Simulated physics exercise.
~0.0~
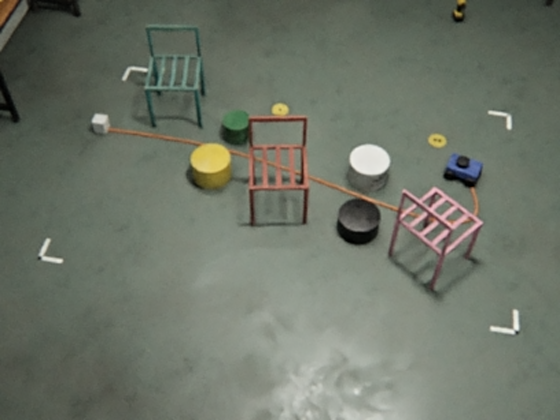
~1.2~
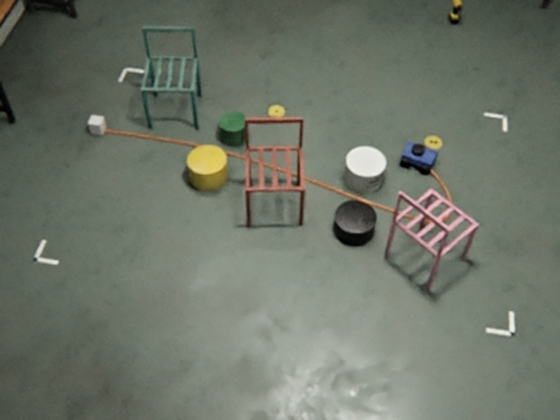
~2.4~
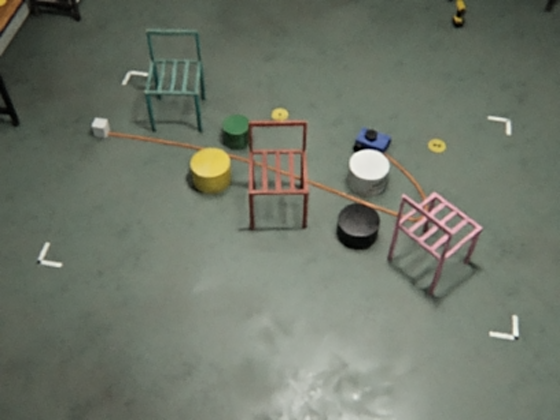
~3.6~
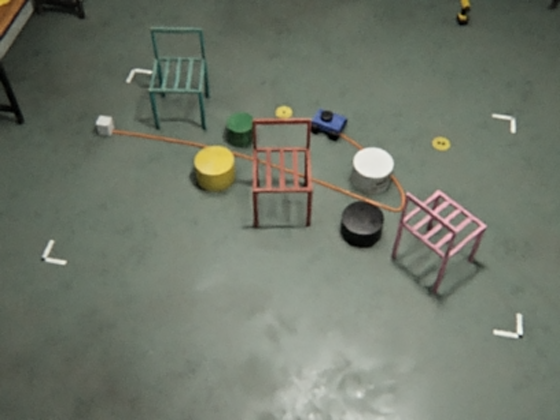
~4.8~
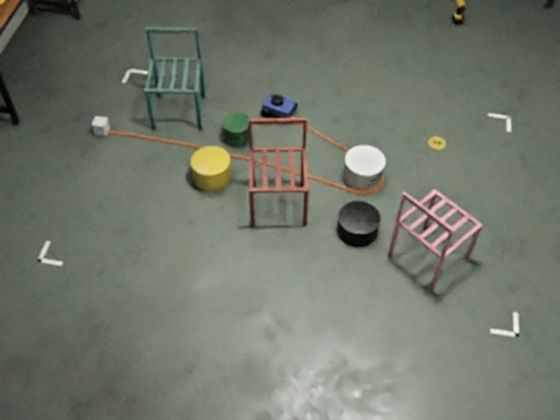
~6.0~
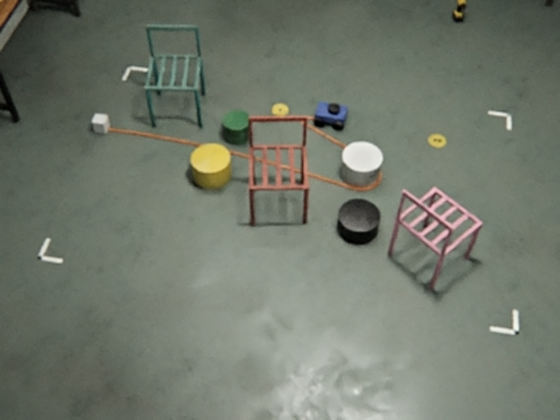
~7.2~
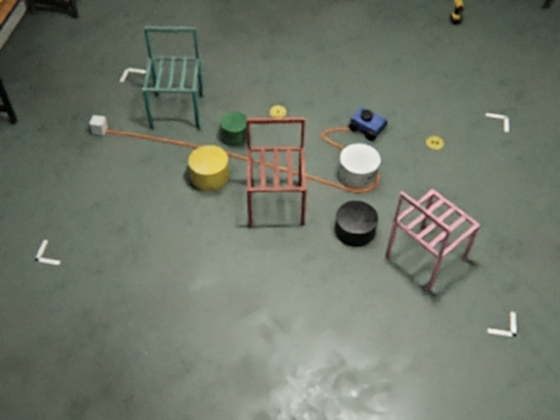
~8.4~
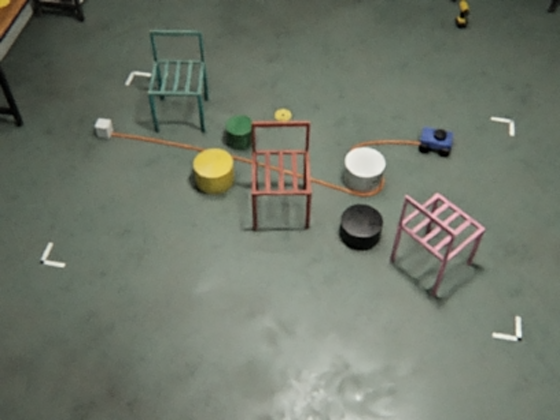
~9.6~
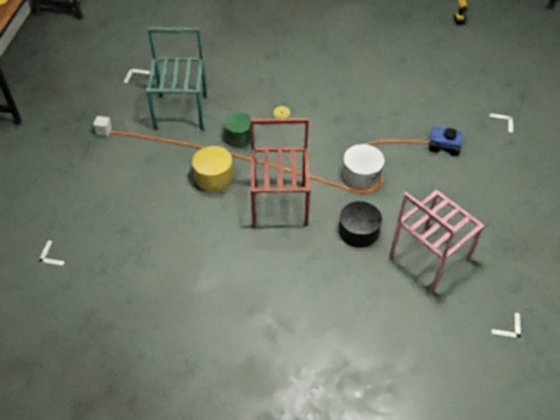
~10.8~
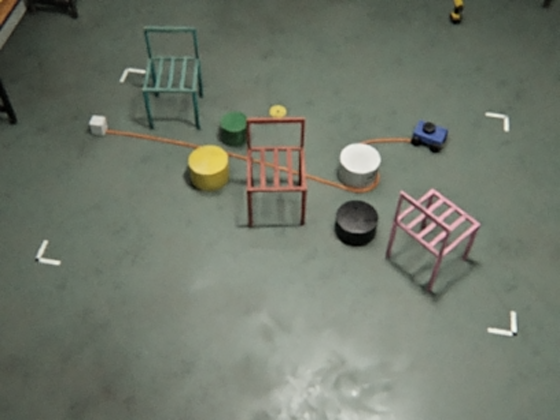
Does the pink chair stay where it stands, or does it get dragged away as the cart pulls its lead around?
The pink chair stays put, standing at the right in what looks like the same spot as at the start.
